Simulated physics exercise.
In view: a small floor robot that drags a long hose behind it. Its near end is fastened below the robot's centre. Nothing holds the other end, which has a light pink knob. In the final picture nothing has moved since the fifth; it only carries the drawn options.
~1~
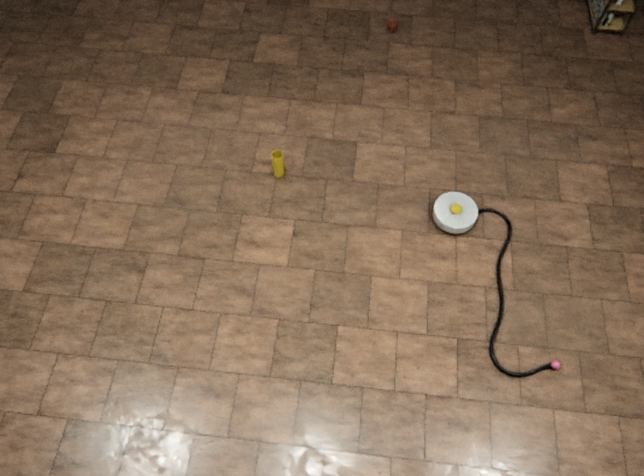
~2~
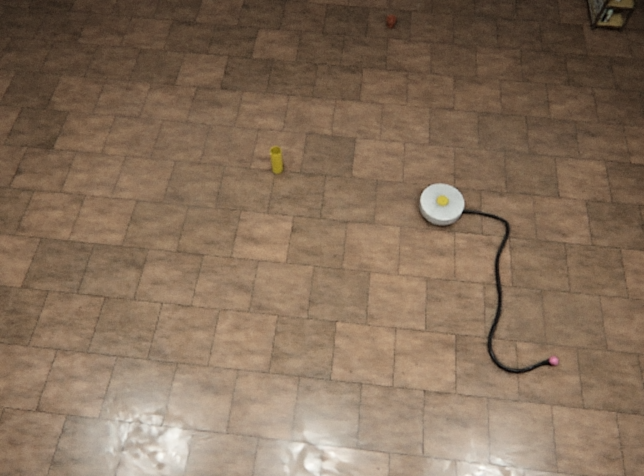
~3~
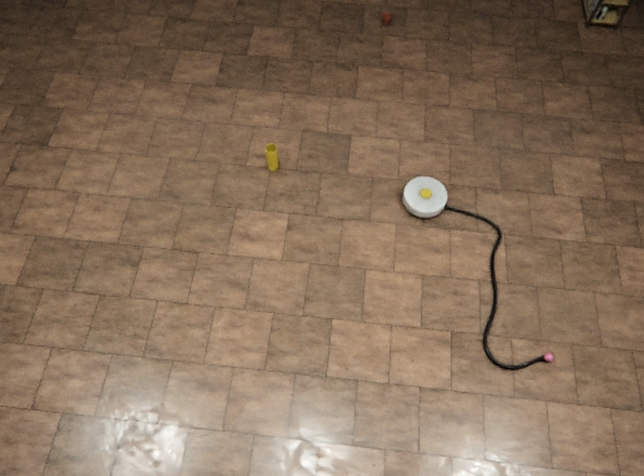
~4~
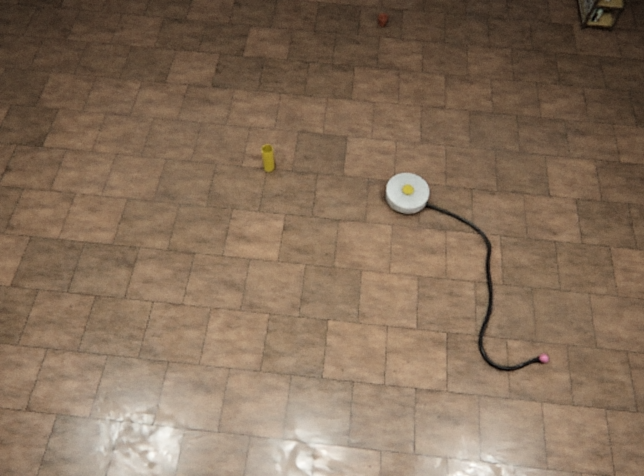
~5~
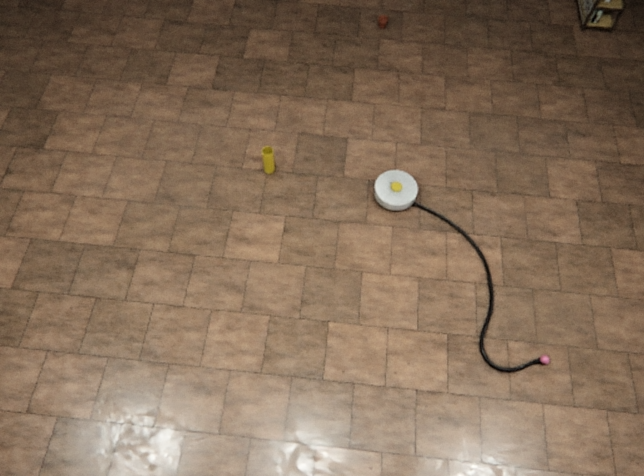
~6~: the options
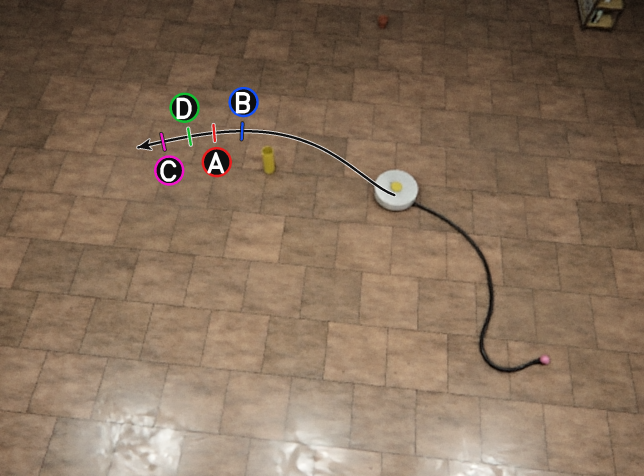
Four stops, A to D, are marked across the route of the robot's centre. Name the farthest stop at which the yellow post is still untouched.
At D, and not beyond.
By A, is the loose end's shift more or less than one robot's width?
By then, more.
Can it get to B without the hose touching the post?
Yes.
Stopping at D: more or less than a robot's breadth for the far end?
By then, more.
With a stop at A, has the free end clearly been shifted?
Yes.
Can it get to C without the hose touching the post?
No.
On the marked copy, A at (214, 133); B at (242, 131); C at (163, 142); D at (189, 136); the route from (395, 195) via (276, 134) to (138, 147).
With D. Early on, robot (330, 148), middle of the hose (419, 241), free end (517, 346).
Further on, robot (256, 127), middle of the hose (359, 196), free end (458, 283).
At the end, robot (188, 132), middle of the hose (307, 177), free end (414, 243); nothing has been touched.
As for the rest, A is safe but short; B is safe but short; C brings the hose against the post.
